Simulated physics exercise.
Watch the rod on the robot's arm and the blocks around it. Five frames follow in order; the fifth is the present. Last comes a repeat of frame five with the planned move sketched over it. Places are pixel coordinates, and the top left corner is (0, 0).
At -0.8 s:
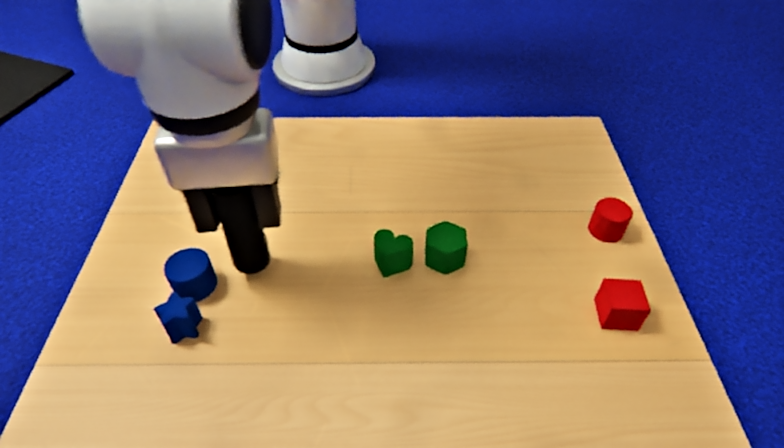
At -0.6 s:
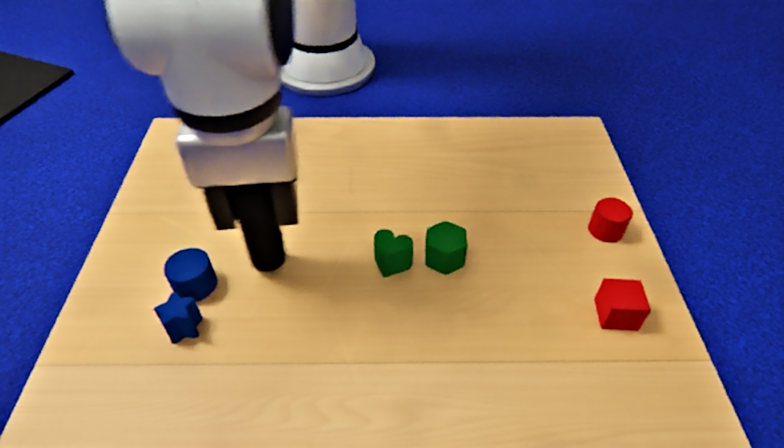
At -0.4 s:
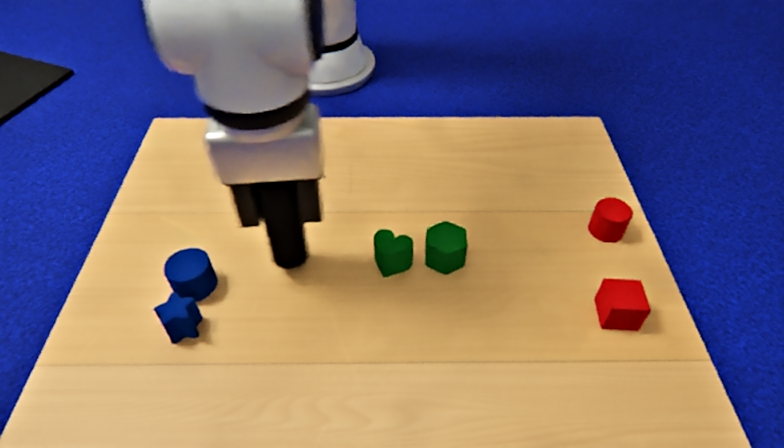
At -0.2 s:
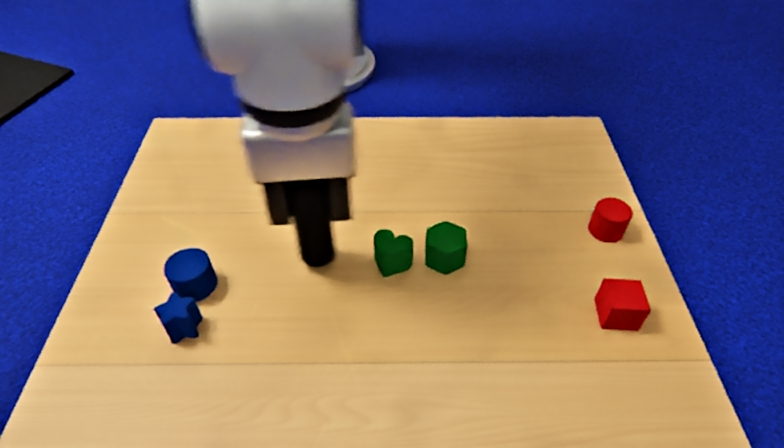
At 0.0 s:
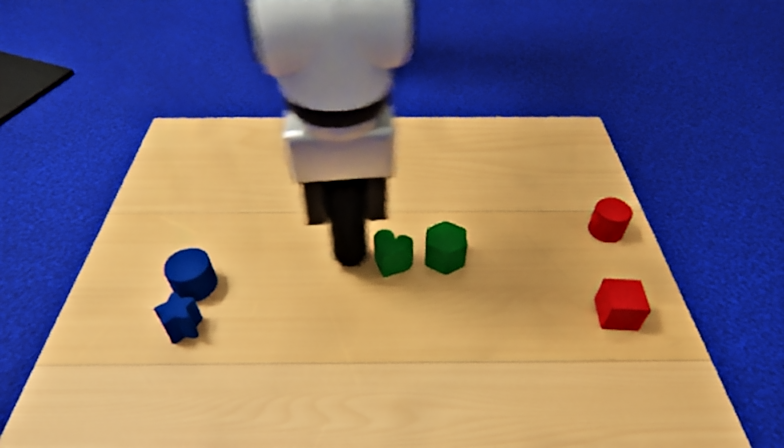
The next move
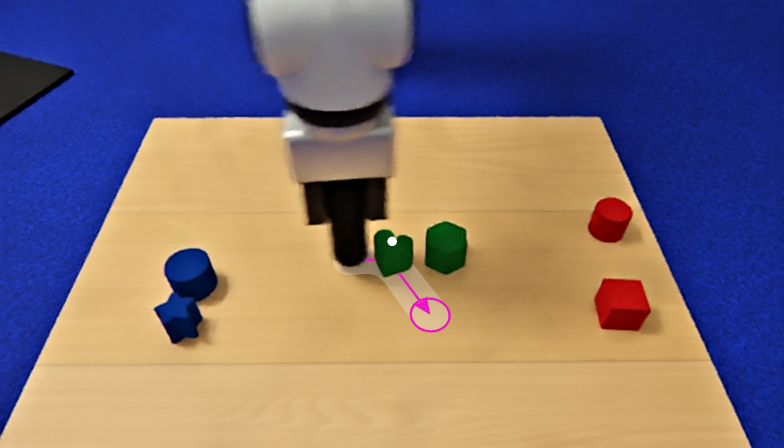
At first, a white robot arm holds its dark rod near a blue cylinder and a blue star on a wooden board, with green and red blocks farther right. The arm then slides the rod steadily rightward until it is close beside the green heart, while all the blocks stay still.
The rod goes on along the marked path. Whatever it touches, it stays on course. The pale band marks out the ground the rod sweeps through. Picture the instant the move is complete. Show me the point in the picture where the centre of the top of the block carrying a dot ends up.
Final place: (453, 266).
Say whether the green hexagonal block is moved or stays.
It shifts.
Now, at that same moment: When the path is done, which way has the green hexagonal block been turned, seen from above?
It rotates counterclockwise.
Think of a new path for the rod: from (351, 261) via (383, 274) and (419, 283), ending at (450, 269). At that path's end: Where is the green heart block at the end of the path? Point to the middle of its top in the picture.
My estimate: (487, 246).
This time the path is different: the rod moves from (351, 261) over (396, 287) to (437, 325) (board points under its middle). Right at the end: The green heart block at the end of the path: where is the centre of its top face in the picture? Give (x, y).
Answer: (419, 246).
The line goes from (351, 261) over (386, 264) and (409, 287) to (430, 315); the dot is on the green heart block.
The first path, step by step. One third of the way, rod (387, 257); green heart block (421, 249), turned 25° clockwise; green hexagonal block (455, 238), turned 30° anticlockwise.
Two thirds of the way, rod (410, 280); green heart block (446, 264), turned 10° clockwise; green hexagonal block (459, 239), turned 40° anticlockwise.
At the end, rod (431, 307); green heart block (453, 266); green hexagonal block (459, 239), turned 40° anticlockwise.
